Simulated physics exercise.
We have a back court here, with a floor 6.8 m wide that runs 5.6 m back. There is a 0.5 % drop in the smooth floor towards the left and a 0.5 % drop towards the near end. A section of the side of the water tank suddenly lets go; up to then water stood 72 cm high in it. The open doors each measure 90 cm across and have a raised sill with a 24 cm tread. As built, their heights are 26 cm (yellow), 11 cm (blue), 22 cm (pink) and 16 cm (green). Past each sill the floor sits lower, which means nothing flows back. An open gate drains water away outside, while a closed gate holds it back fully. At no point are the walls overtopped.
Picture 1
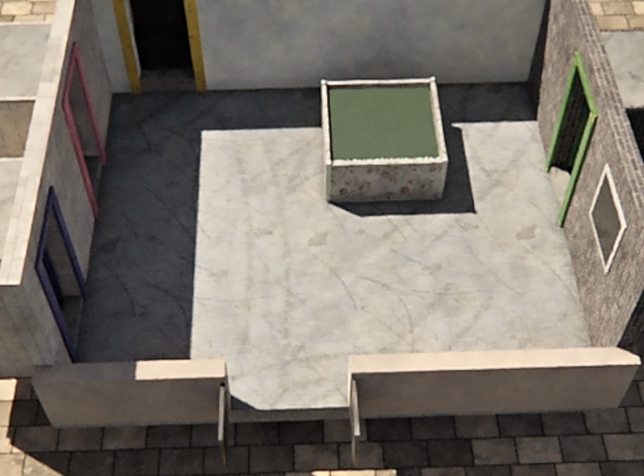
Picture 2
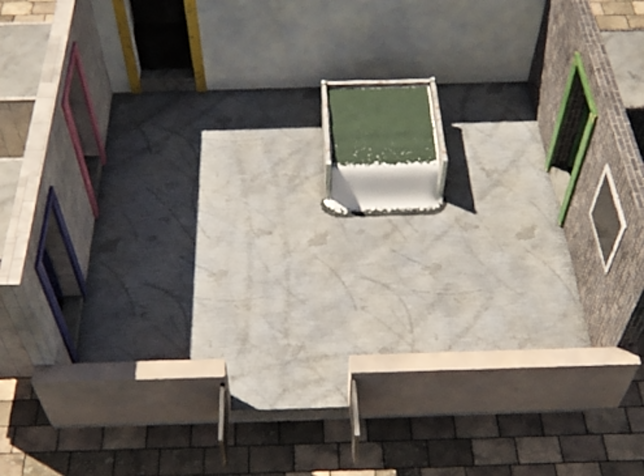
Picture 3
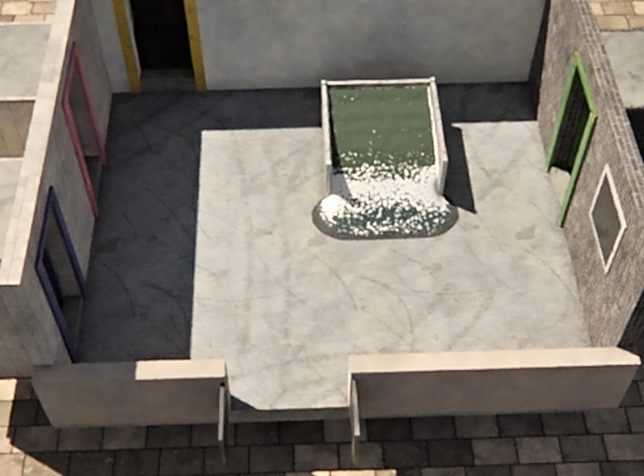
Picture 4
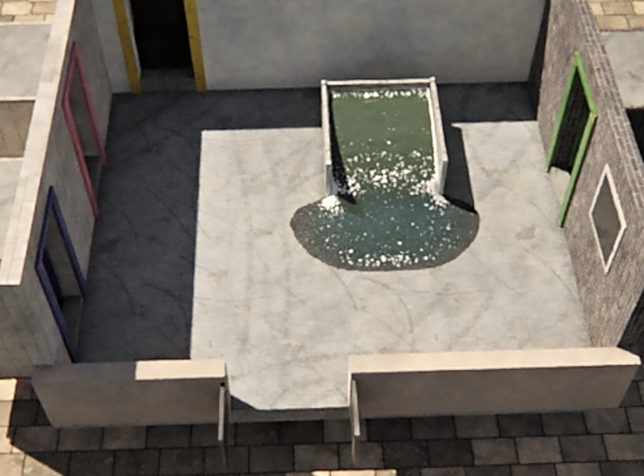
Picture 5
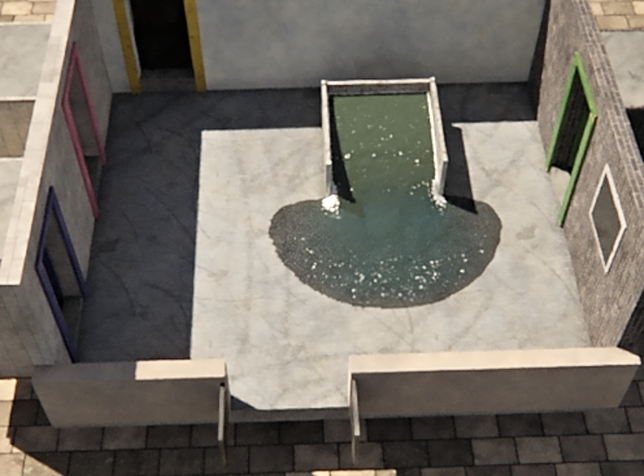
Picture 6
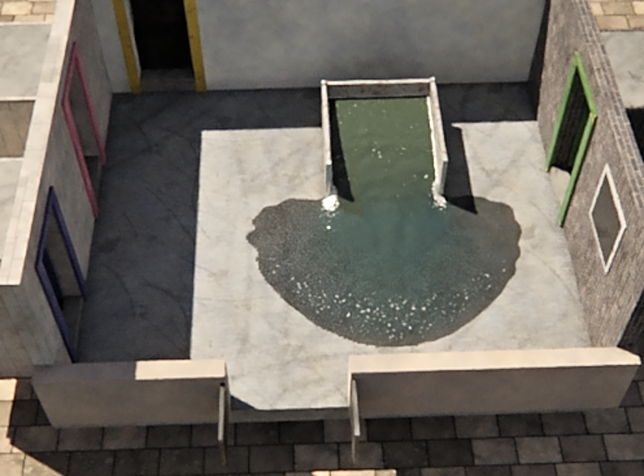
Dark green water bursts through the near side of a pale, box-shaped tank in a walled court, seen from high above by a camera that stays still. The tank stands toward the back of the grey floor, with pink and blue doorways left, yellow behind and green right. White froth tumbles out first, then the water fans forward and sideways into a wide, rounded, speckled pool.
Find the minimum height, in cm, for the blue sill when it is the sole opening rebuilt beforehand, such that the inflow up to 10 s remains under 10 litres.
The minimum height is about 7 cm.
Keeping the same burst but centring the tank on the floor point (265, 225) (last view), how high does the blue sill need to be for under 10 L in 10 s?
Then roughly 12.0 cm.
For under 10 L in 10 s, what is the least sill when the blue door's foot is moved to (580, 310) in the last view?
Around 14.5 cm would do it.
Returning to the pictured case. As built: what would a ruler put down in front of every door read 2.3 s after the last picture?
Centimetres: Yellow = 0, blue = 2, pink = 0, green = 1.
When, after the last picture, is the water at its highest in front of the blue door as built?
Around 4.0 seconds.
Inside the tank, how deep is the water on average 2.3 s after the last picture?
The average depth is some 11 cm.
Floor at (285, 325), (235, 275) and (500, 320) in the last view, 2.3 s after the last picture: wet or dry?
In turn: Under water, under water, flooded.
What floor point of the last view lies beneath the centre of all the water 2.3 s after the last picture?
Roughly (403, 296).
Then, 0.7 s after the last picture water covers 40 % of the floor, deepest (34 cm) near (395, 388); it has not reached the blue door.
Then, 2.3 s after the last picture water covers 40 % of the floor, deepest (26 cm) near (591, 381); it has not reached the blue door.
Then, 9.3 s after the last picture water covers 90 % of the floor, deepest (8 cm) near (166, 123); 7 cm at the blue door, 0 litres in over its 11 cm sill.
At the blue door as built, the water peaked near 10 cm, 3.9 s after the last picture.
Run again over the same 10 s with other heights there, 23 litres in over 6 cm, 5 litres over 8 cm. The limit of 10 litres is kept from about 7 cm up.
